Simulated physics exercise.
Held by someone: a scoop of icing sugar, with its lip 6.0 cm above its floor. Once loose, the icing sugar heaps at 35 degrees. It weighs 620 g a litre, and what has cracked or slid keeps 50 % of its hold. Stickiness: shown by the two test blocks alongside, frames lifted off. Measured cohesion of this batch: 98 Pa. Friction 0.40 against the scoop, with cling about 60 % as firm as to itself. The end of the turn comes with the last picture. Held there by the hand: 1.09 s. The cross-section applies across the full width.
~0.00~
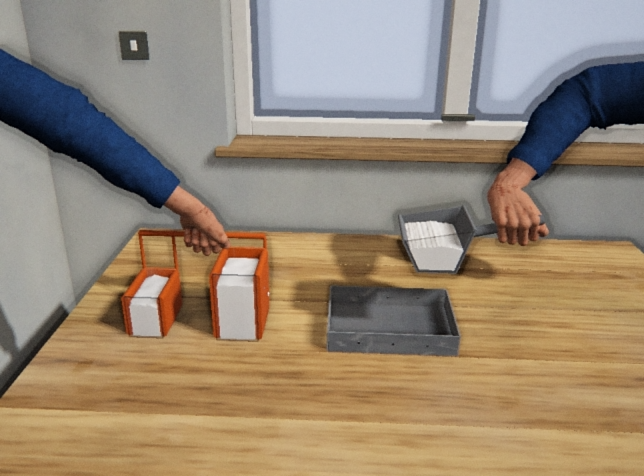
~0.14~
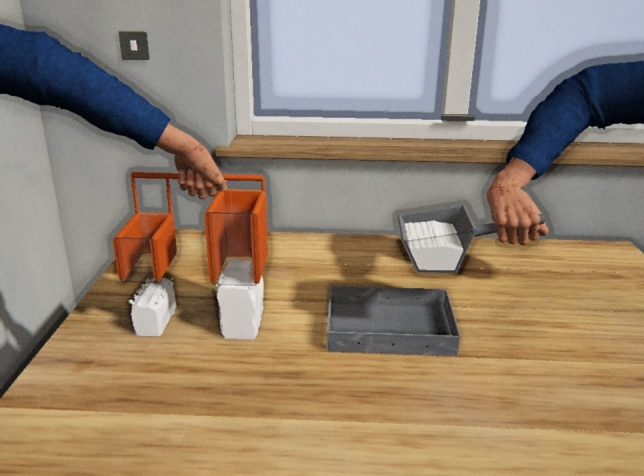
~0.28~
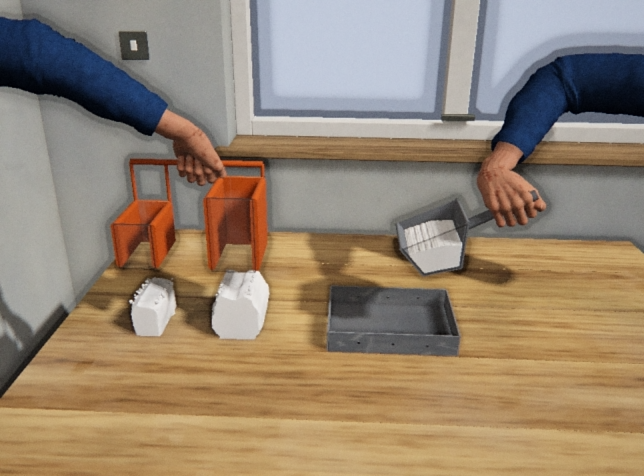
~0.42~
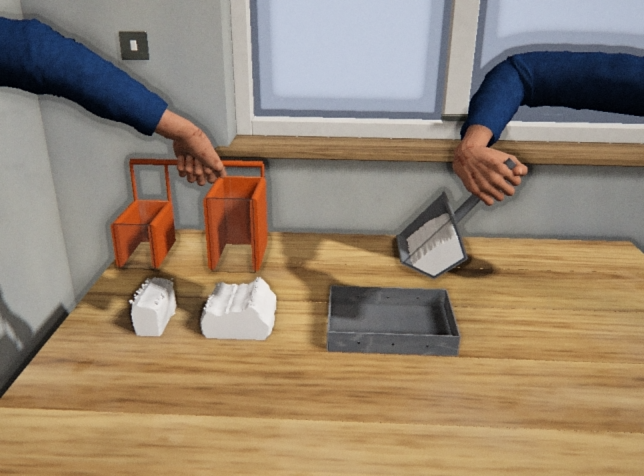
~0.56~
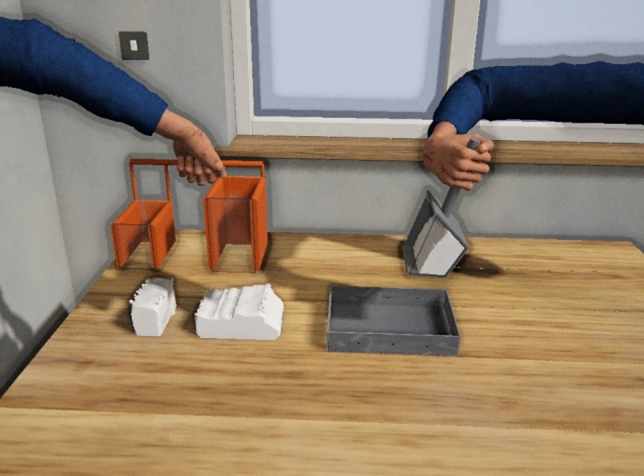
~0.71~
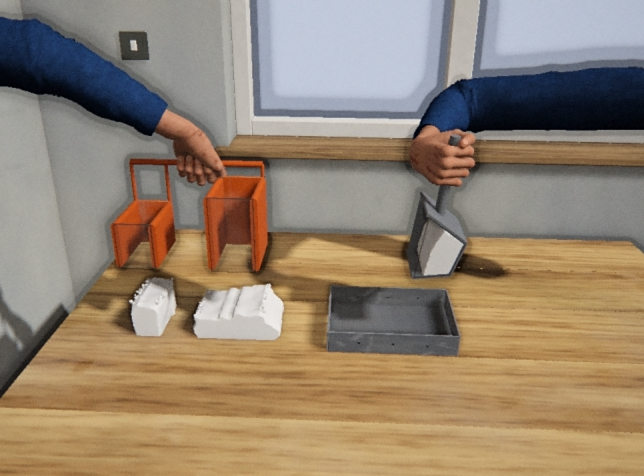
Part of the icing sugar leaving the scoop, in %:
0 %.
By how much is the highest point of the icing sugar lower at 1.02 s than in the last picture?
Some 0.0 cm.
By 0.85 s, the scoop is at 71 degrees and 0 % has left it.
By 1.02 s, the scoop is at 71 degrees and 0 % has left it.
By 1.19 s, the scoop is at 71 degrees and 0 % has left it.
By 1.36 s, the scoop is at 71 degrees and 0 % has left it.
By 1.47 s, at the end, the scoop is at 71 degrees and 0 % has left it.
